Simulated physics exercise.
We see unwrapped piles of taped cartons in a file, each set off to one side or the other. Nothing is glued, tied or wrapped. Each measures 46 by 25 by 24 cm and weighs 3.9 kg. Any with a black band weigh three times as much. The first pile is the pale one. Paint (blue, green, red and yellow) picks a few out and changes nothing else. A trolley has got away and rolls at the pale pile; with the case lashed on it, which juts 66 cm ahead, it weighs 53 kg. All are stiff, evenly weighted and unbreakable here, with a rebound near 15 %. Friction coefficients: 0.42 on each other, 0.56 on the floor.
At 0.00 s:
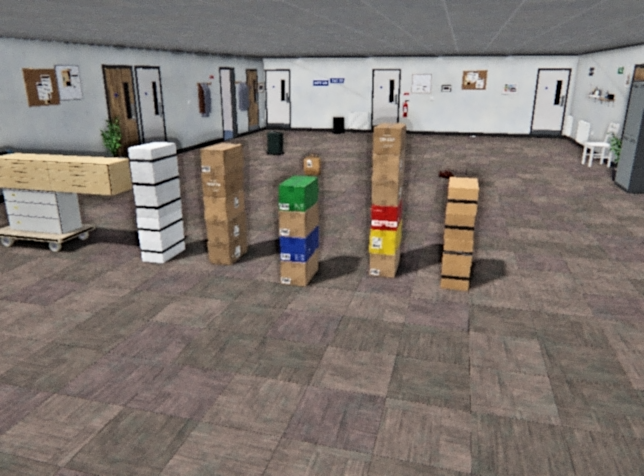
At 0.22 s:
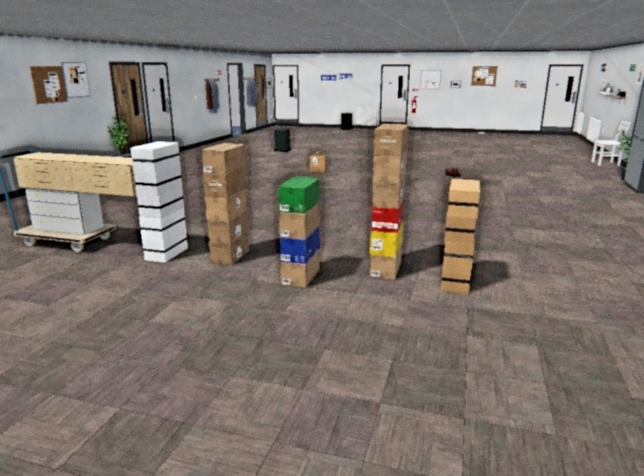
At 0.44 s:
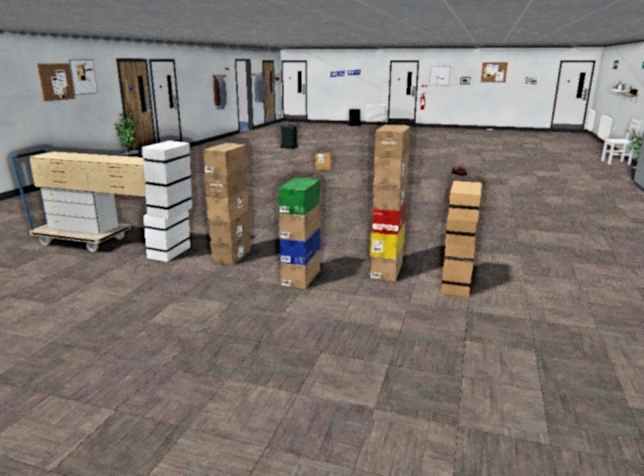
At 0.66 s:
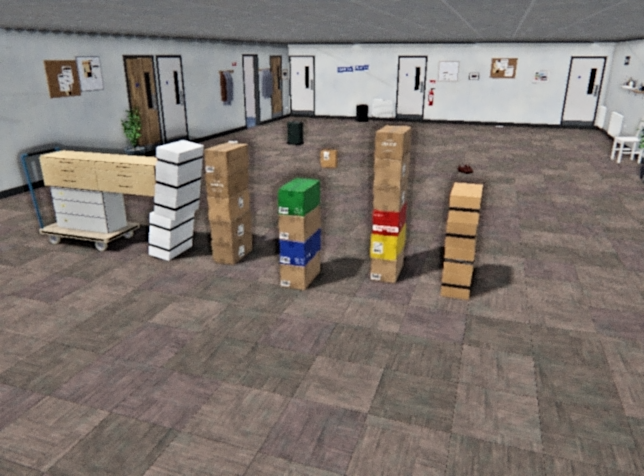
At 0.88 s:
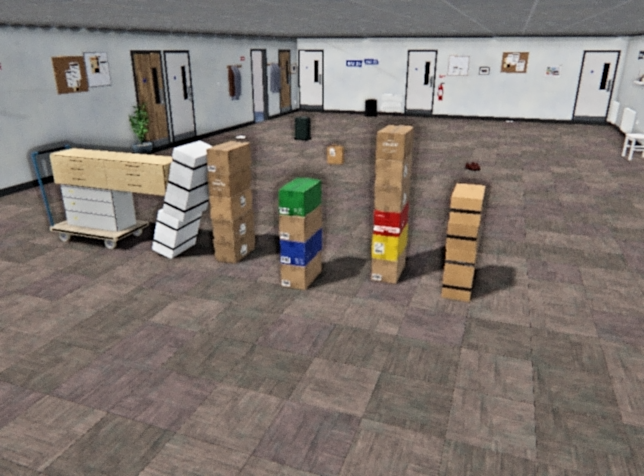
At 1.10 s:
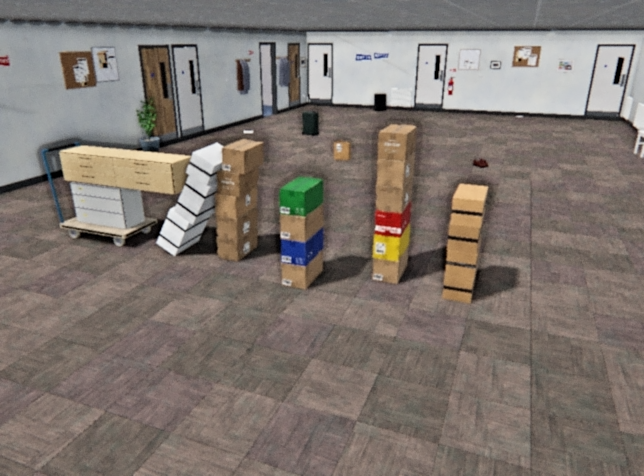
In this clip, a loaded trolley rolls right toward a row of five box stacks in an office and pushes into the white stack, which leans increasingly against the neighboring brown stack as the view shifts slightly.
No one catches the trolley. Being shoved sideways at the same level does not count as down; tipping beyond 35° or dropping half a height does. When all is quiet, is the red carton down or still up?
It stays up.
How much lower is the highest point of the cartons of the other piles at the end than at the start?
About 0 cm.
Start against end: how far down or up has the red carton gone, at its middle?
About 0 cm lower.
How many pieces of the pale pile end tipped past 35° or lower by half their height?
5 pale pieces.
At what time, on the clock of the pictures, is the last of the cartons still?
Near 3.5 s.
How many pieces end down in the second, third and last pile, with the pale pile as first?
By pile: Second 5, third 3, last 0.
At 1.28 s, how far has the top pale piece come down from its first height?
About 10 cm.
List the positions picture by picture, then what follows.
In the first picture (places mark the middle of the side facing us; the camera moves round a little), load (103, 173) 32 cm short; red carton (384, 219); green carton (292, 199); blue carton (293, 250); the rest undisturbed.
The second picture shows load (126, 174) 8 cm short; red carton (385, 220).
The third picture shows load (141, 175) 8 cm in; red carton (385, 222).
The fourth picture shows load (150, 175) 16 cm in, top of the pale pile leaning 10°; red carton (385, 224); the rest undisturbed.
The fifth picture shows load (159, 174) 24 cm in, top of the pale pile leaning 18°; red carton (386, 224); the rest undisturbed.
The sixth picture shows load (167, 172) 30 cm in, top of the pale pile leaning 28°; red carton (388, 225); yellow carton (386, 248); green carton (292, 203); steepest lean 3°, the carton at (233, 161); 3 disturbed, none down.
After 1.28 s, 5 of the pale pile down; none of the 19 other cartons down, 5 disturbed; red carton unmoved.
After 1.52 s, 5 of the pale pile down; 5 of the 19 other cartons down; red carton unmoved; green carton shifted 49 mm.
After 1.80 s, 5 of the pale pile down; 5 of the 19 other cartons down; red carton unmoved; green carton leaning 3°.
After 2.42 s, 5 of the pale pile down; 9 of the 19 other cartons down; red carton unmoved; green carton on its side.
At rest (3.8 s), 5 of the pale pile down; 8 of the 19 other cartons down; red carton unmoved; green carton upside down; blue carton on its side. As the last picture would show them, middles, red carton near (395, 217), green carton near (429, 352).
